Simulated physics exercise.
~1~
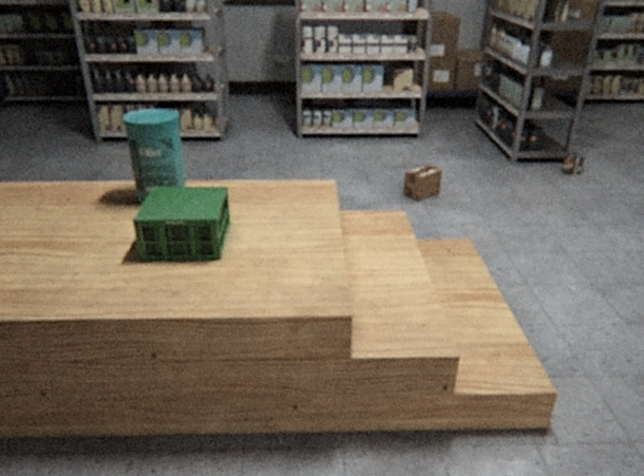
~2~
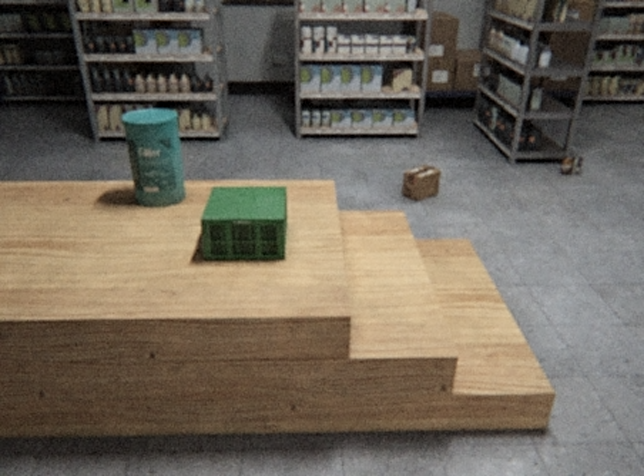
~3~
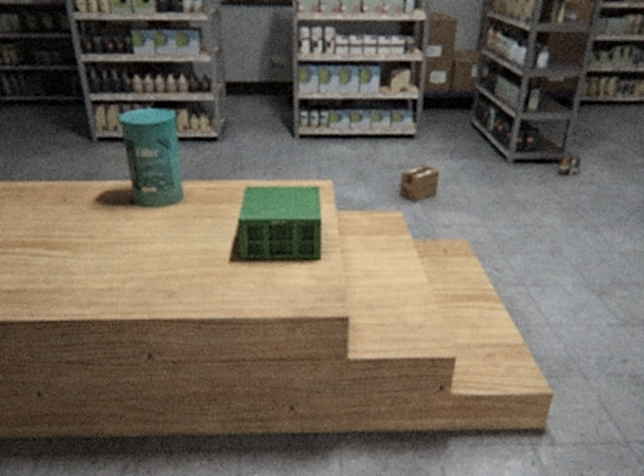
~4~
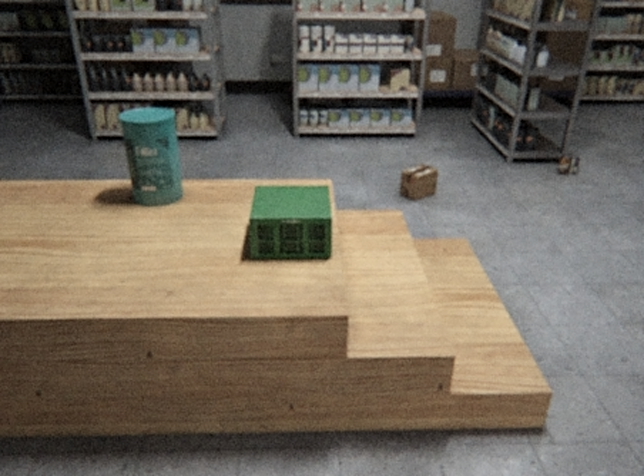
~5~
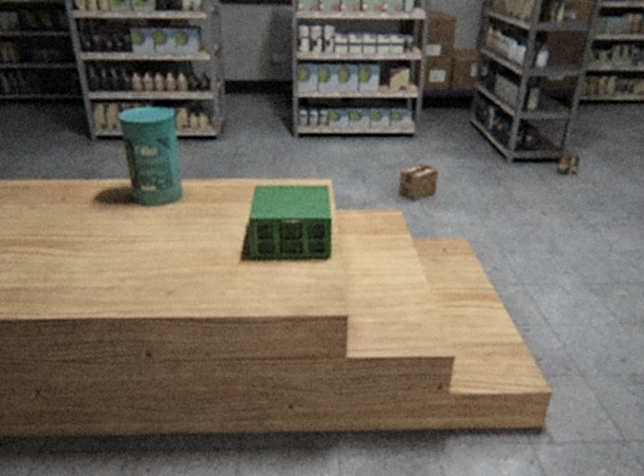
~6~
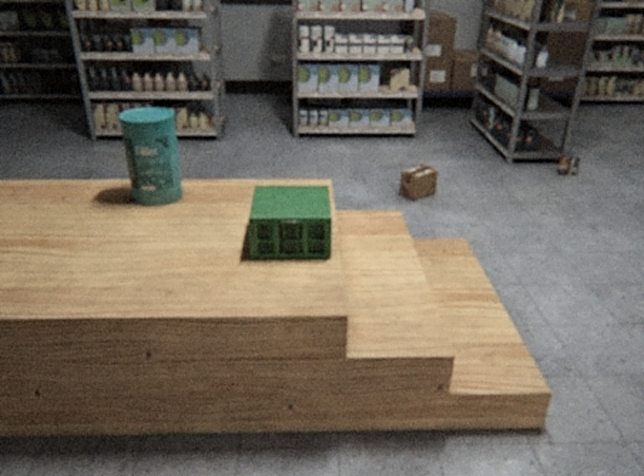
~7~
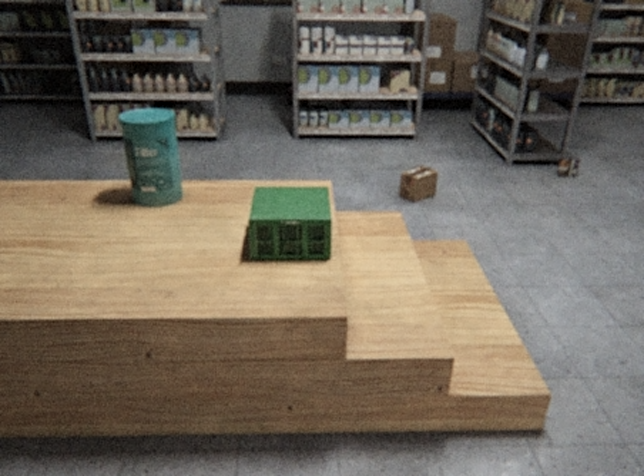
The clip opens on a low wooden platform with steps going down on its right side, set on a grey floor in front of shelves stocked with bottles and boxes. A turquoise pail stands on the landing, with a green crate just in front of it. The crate slides to the right across the wood, moving clear of the pail. It keeps going toward the top step, covering less ground as it slows. It stops close to the edge without going over. The crate then stays still on the landing, while the pail remains where it began.
